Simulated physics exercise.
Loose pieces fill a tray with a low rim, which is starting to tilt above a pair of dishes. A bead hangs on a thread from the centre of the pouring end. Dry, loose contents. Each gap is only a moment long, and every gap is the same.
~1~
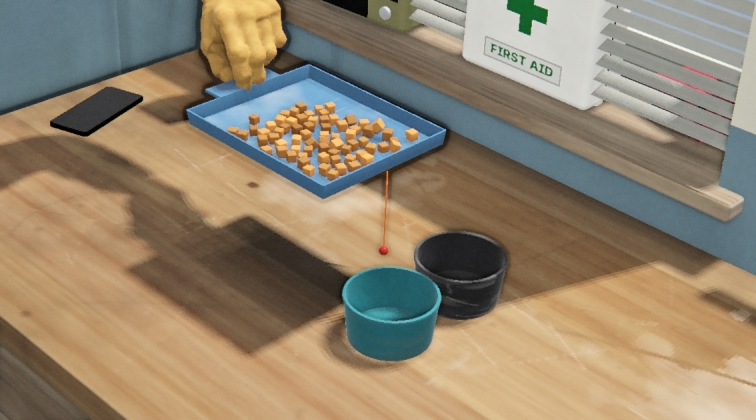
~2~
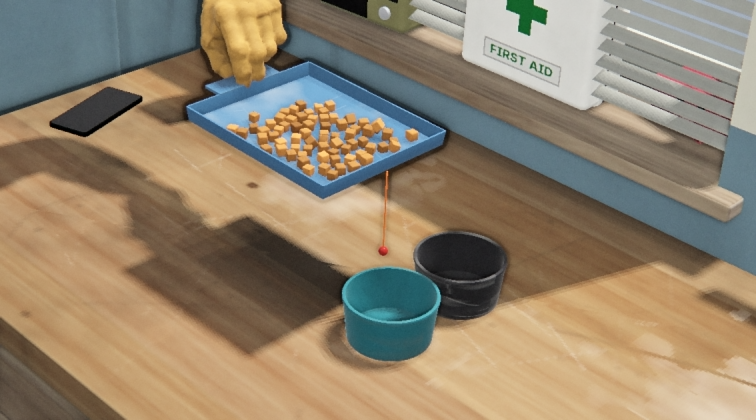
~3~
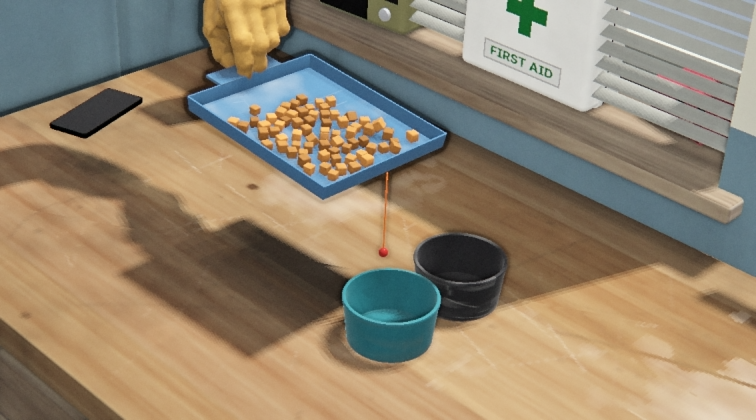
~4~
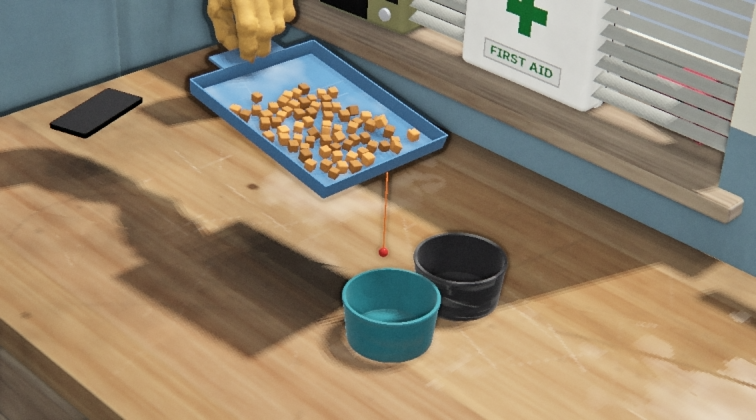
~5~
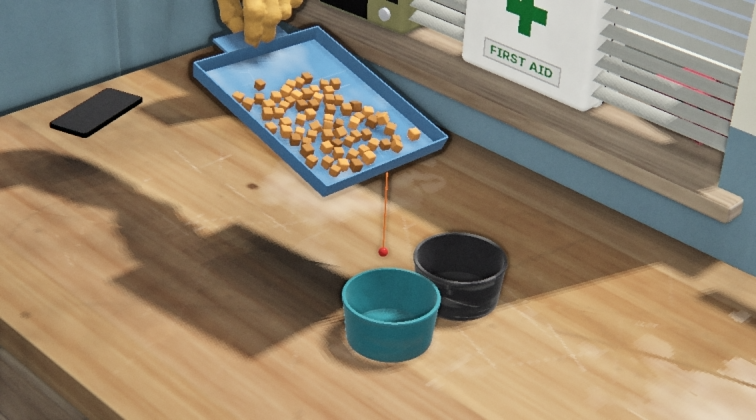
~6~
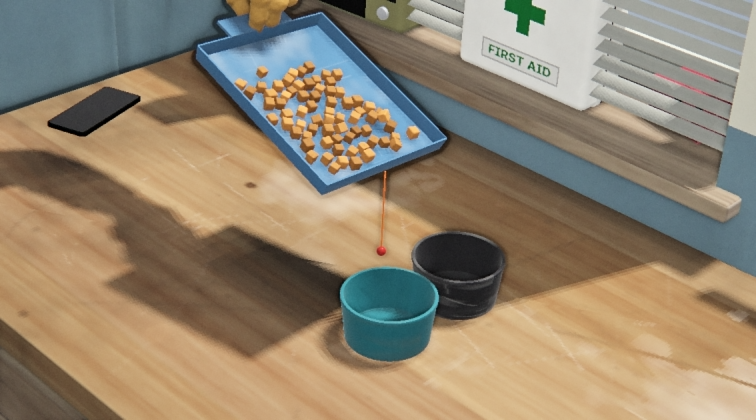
Yellow-gloved hand gradually tilting a blue tray of small brown cubes above a teal dish and a black dish on a wooden counter.
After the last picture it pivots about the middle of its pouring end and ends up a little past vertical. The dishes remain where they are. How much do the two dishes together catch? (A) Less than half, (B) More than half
Option B: More than half.
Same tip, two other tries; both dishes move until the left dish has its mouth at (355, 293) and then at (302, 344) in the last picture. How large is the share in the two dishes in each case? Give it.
In order: 40 percent and 30 percent.
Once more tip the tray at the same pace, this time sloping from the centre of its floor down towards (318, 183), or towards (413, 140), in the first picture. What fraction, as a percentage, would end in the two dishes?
30 % and 40 %.
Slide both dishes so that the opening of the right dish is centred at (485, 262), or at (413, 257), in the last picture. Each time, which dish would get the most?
Left side first, Right side second.
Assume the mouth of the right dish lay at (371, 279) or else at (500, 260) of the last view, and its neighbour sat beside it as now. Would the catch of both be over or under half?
First the smaller part, then most of it.
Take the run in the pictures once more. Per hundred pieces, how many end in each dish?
For the left dish 30 %, for the right dish 40 %.
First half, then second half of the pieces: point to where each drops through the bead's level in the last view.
Starting near (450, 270), moving on to near (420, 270).
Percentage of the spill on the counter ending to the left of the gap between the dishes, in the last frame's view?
Close to 10 per cent.
Soon after the last picture, tray tipped steeply; nearly all on the tray; a stray few in the air.
A little later, tray tipped past a quarter turn; nearly all on the tray; a stray few in the left dish; a stray few in the right dish.
Later still, tray tipped past a quarter turn; about a third in the left dish; about a third in the right dish; about a quarter outside both.
At rest, tray tipped past a quarter turn; about a third in the left dish; about a third in the right dish; about a quarter outside both.
